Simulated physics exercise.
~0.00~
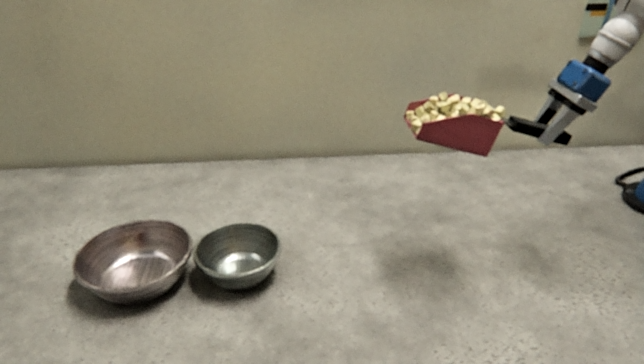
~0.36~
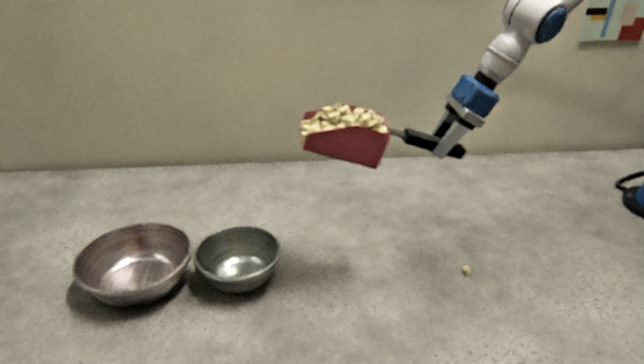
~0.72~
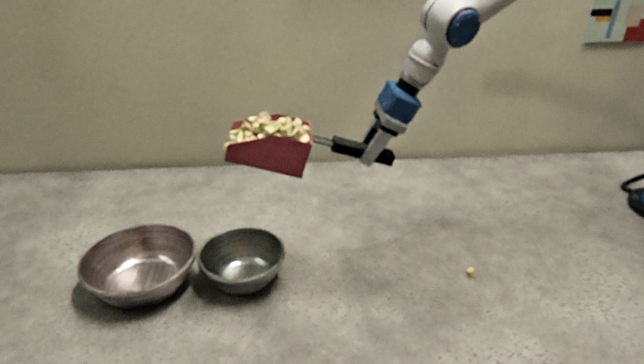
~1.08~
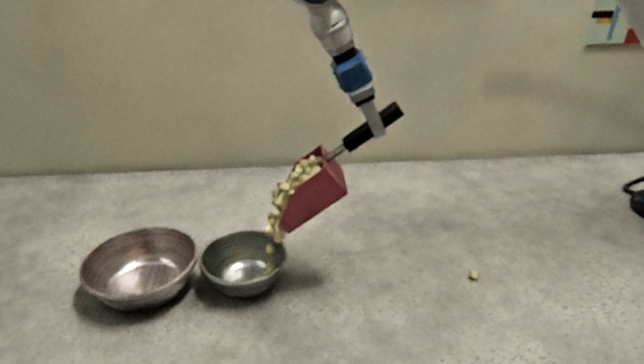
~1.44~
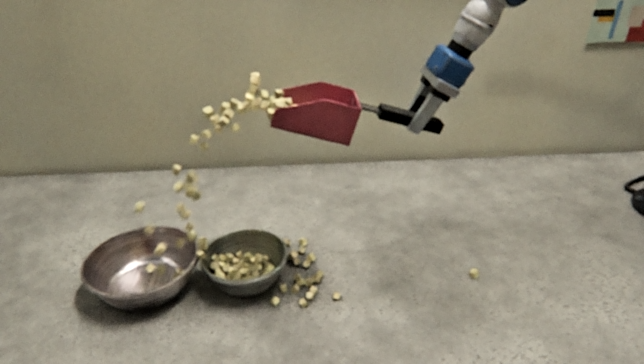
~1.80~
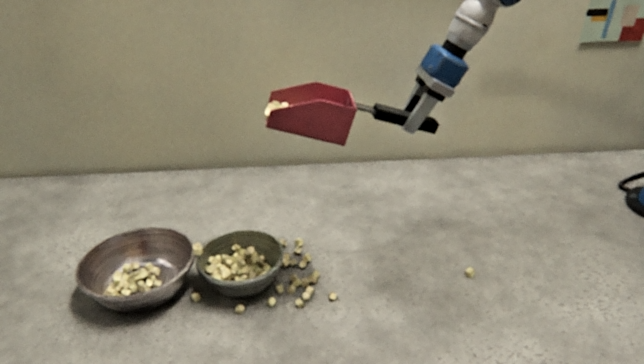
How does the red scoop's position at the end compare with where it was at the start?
It starts on the right side of the view and ends clearly further left, near the middle, at about the same height above the table.
